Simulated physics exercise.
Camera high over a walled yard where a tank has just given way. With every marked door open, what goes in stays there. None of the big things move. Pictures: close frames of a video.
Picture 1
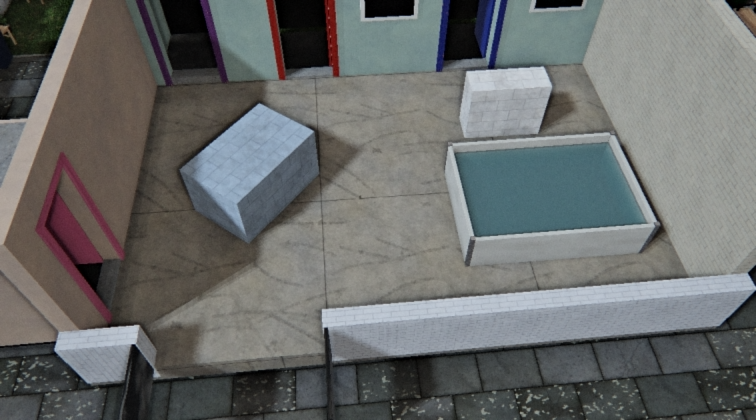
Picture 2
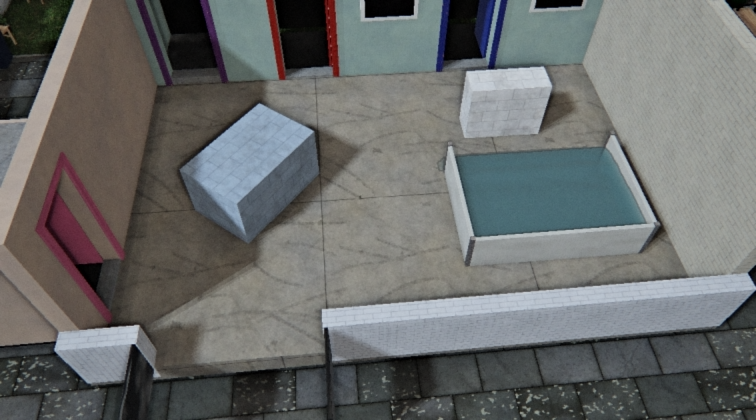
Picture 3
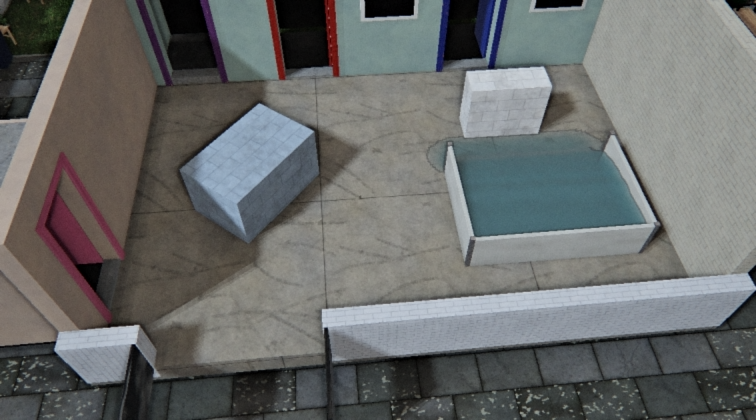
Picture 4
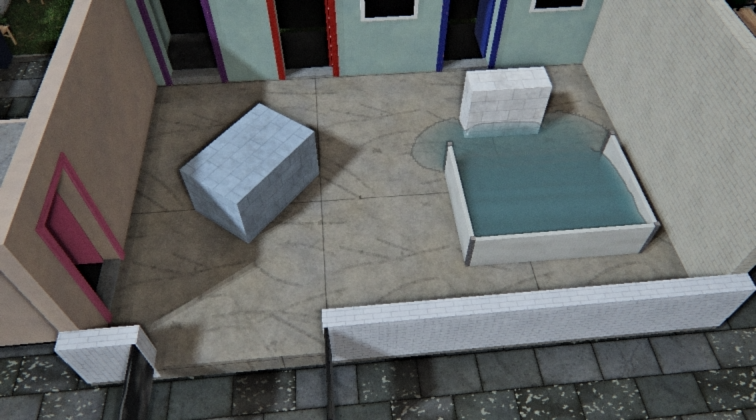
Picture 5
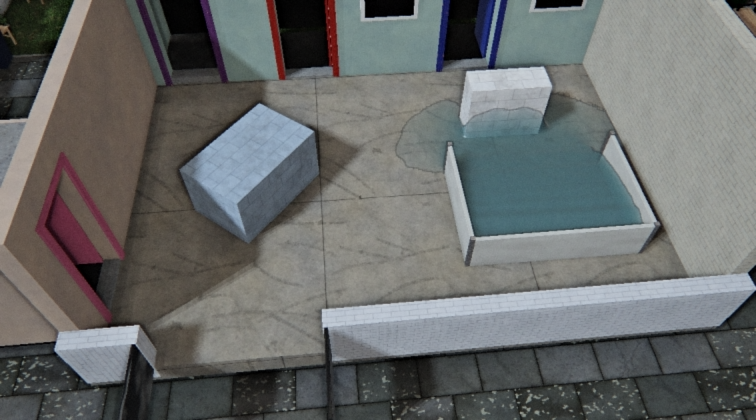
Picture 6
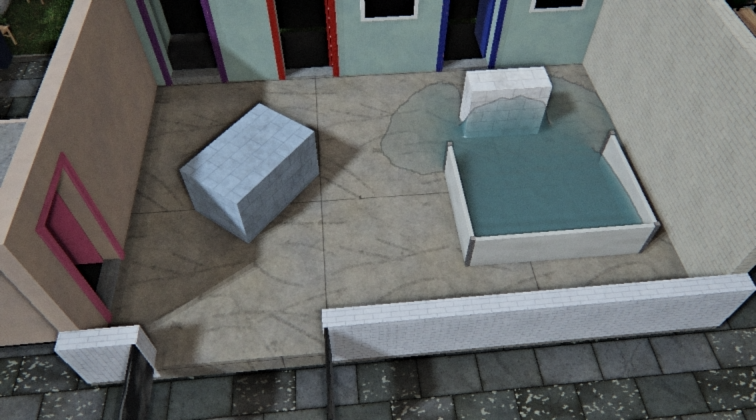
A walled yard held a pale blue block, a smaller white block and a tank of blue-green water; the tank's far side opened, and water poured out, spreading around the white block and leftward.
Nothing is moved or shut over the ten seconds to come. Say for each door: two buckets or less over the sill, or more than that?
Red door - more, pink door - two or less, blue door - more, purple door - two or less.
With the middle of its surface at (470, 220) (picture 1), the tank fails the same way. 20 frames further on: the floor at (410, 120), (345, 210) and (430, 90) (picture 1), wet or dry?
Check in sequence: Soaked through, still parched, soaked through.
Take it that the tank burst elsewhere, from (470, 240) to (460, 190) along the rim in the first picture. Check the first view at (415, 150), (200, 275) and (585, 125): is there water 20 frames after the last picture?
Unwetted, submerged, unwetted.
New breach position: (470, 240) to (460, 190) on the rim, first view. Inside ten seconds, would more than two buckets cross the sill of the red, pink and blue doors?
Red door: Below the limit; pink door: Above the limit; blue door: Below the limit.
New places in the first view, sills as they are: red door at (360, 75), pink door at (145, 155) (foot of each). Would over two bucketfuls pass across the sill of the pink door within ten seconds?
In that case pink gets flooded.
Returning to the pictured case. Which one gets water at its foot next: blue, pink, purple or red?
Looks like the one in blue gets there first.
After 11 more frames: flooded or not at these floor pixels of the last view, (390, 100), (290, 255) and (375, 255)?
Result, in that order: Wetted / not wetted / not wetted.
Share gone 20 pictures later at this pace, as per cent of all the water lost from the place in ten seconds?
Around 20 % of the total, roughly.
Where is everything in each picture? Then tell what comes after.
The first picture shows the water tank at (546, 186) is whole and still.
In the second picture, the front is at a hidden place, out from the gap on the water tank's far side.
In the third picture, water pours out on the water tank's far side and has run to (434, 151).
In the fourth picture, water pours out on the water tank's far side and has run to (600, 130).
In the fifth picture, the front is at (417, 119), out from the gap on the water tank's far side.
In the sixth picture, the front is at (565, 82), out from the gap on the water tank's far side.
A moment on, water covers 25 % of the floor; the red door not reached, the pink door not reached, the blue door wet at the sill, nothing in, the purple door not reached.
Next, water covers 40 % of the floor; the red door under two buckets in, the pink door not reached, the blue door under two buckets in, the purple door not reached.
Then, water covers 55 % of the floor; the red door over two buckets in, the pink door not reached, the blue door over two buckets in, the purple door wet at the sill, nothing in.
Later, water covers 75 % of the floor; the red door over two buckets in, the pink door wet at the sill, nothing in, the blue door over two buckets in, the purple door under two buckets in.
In the end, water covers 100 % of the floor; the red door over two buckets in, the pink door wet at the sill, nothing in, the blue door over two buckets in, the purple door under two buckets in.
